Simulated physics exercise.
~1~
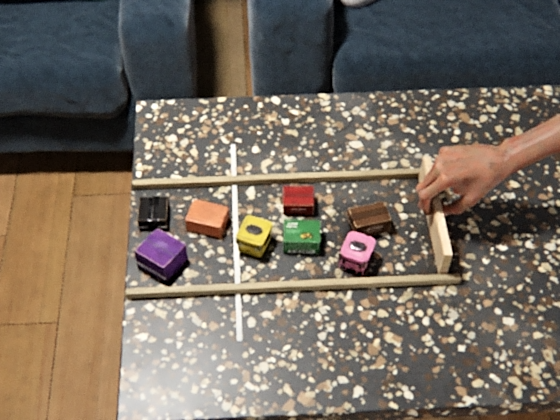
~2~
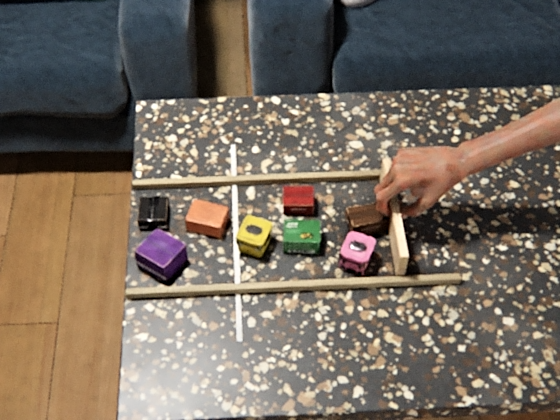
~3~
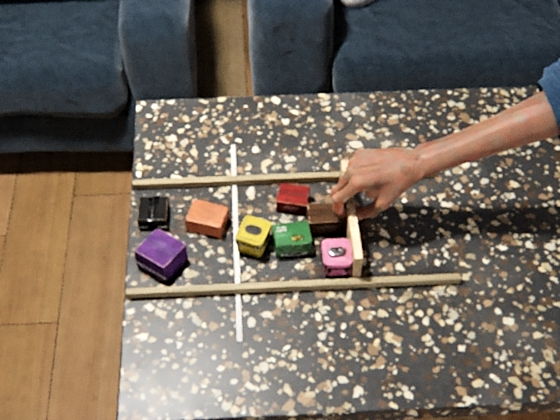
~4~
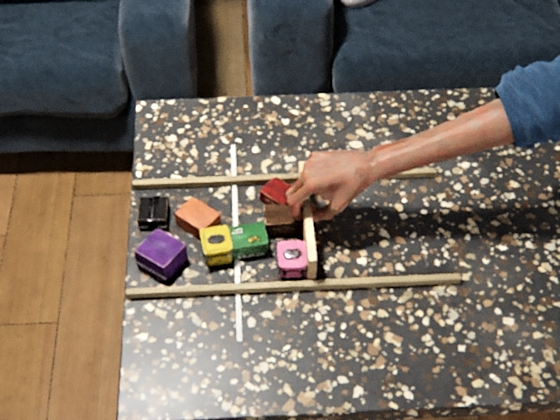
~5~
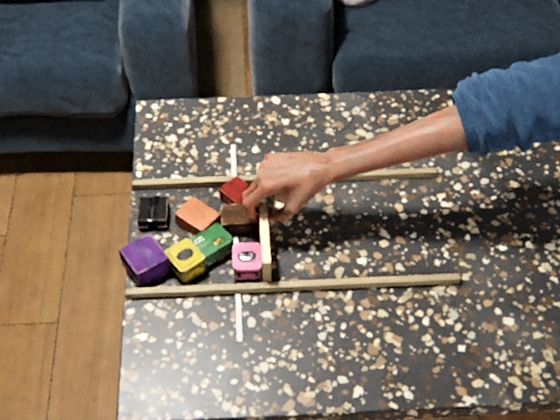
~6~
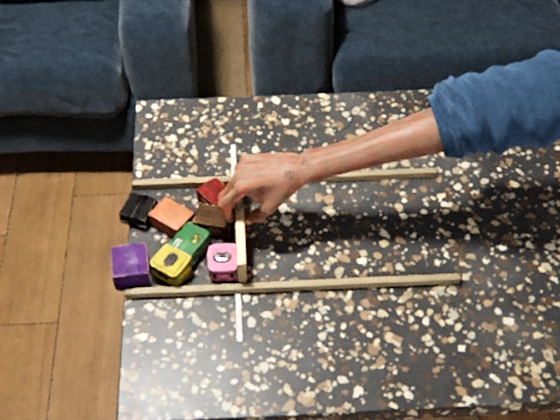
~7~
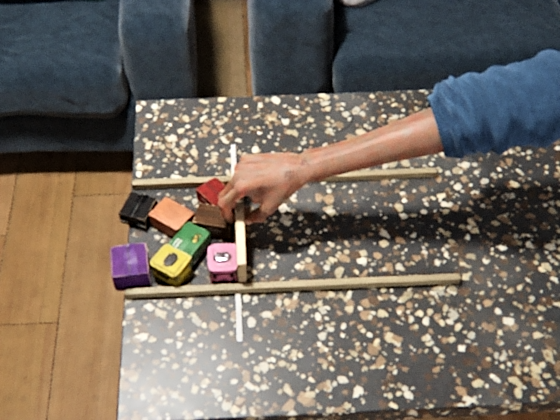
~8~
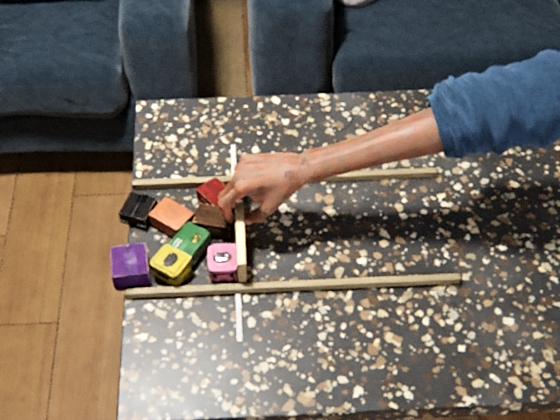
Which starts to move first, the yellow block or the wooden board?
The wooden board starts to move first. The yellow block stays still until the board has pushed other blocks well to the left.
